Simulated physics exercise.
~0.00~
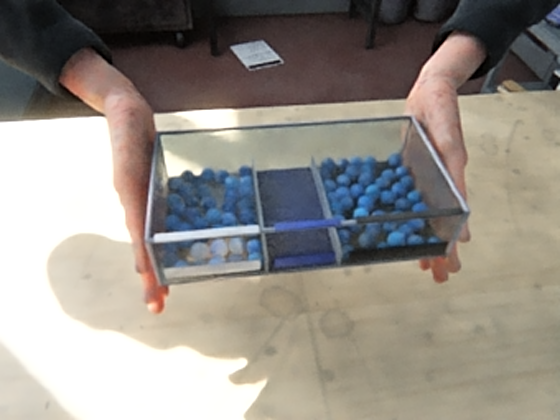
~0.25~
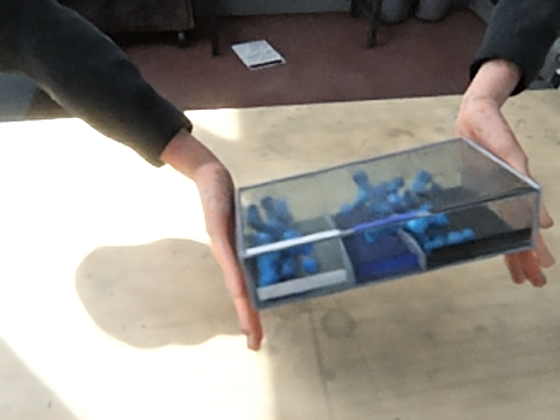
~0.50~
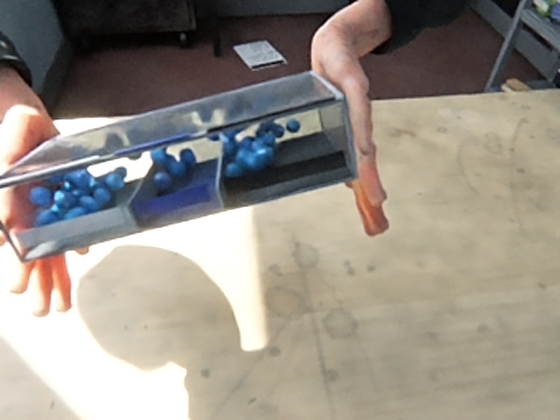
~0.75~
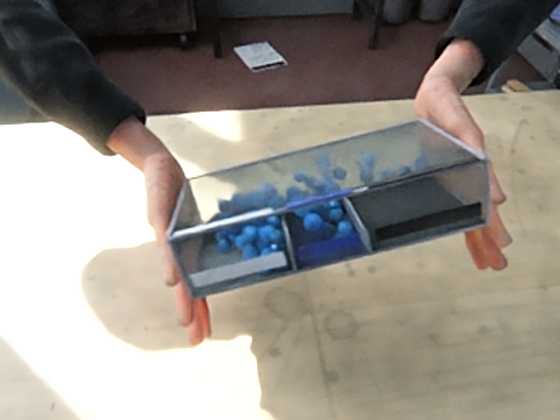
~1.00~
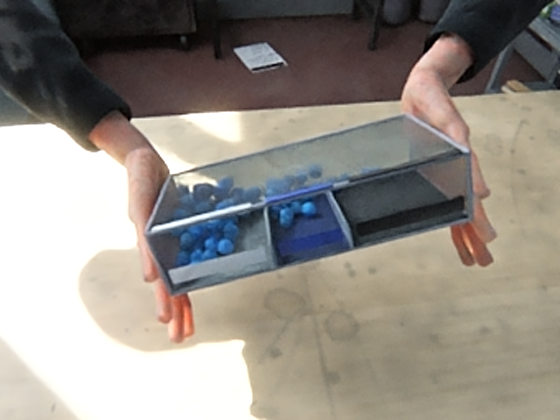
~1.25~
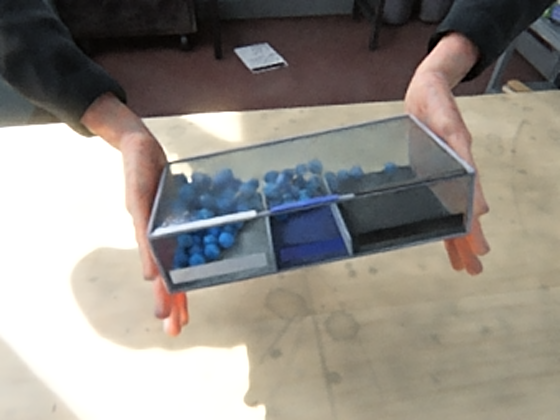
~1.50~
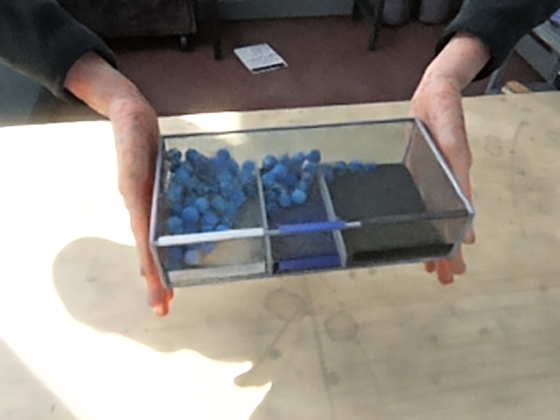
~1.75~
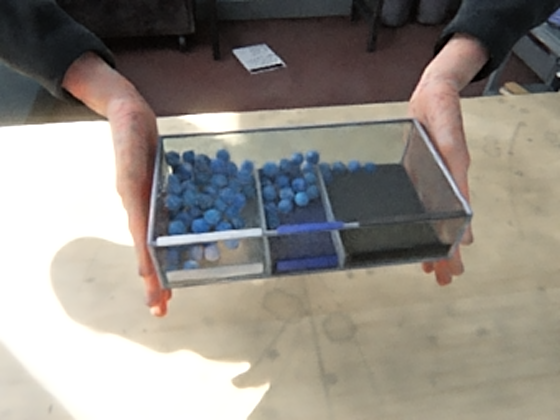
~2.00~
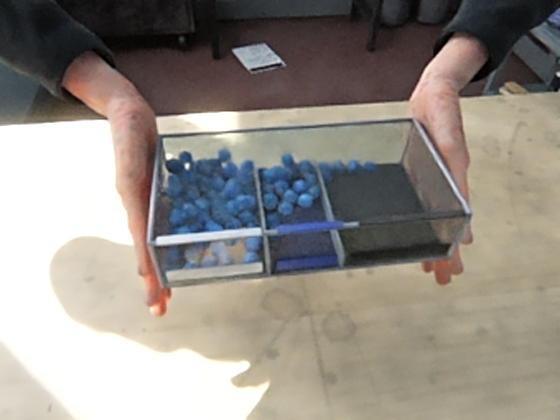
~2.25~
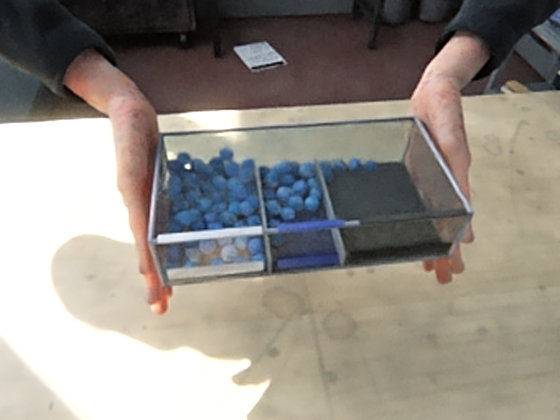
Blue beads rolling leftward inside a clear three-part box as hands shake, tilt and level it, leaving the right section nearly empty.
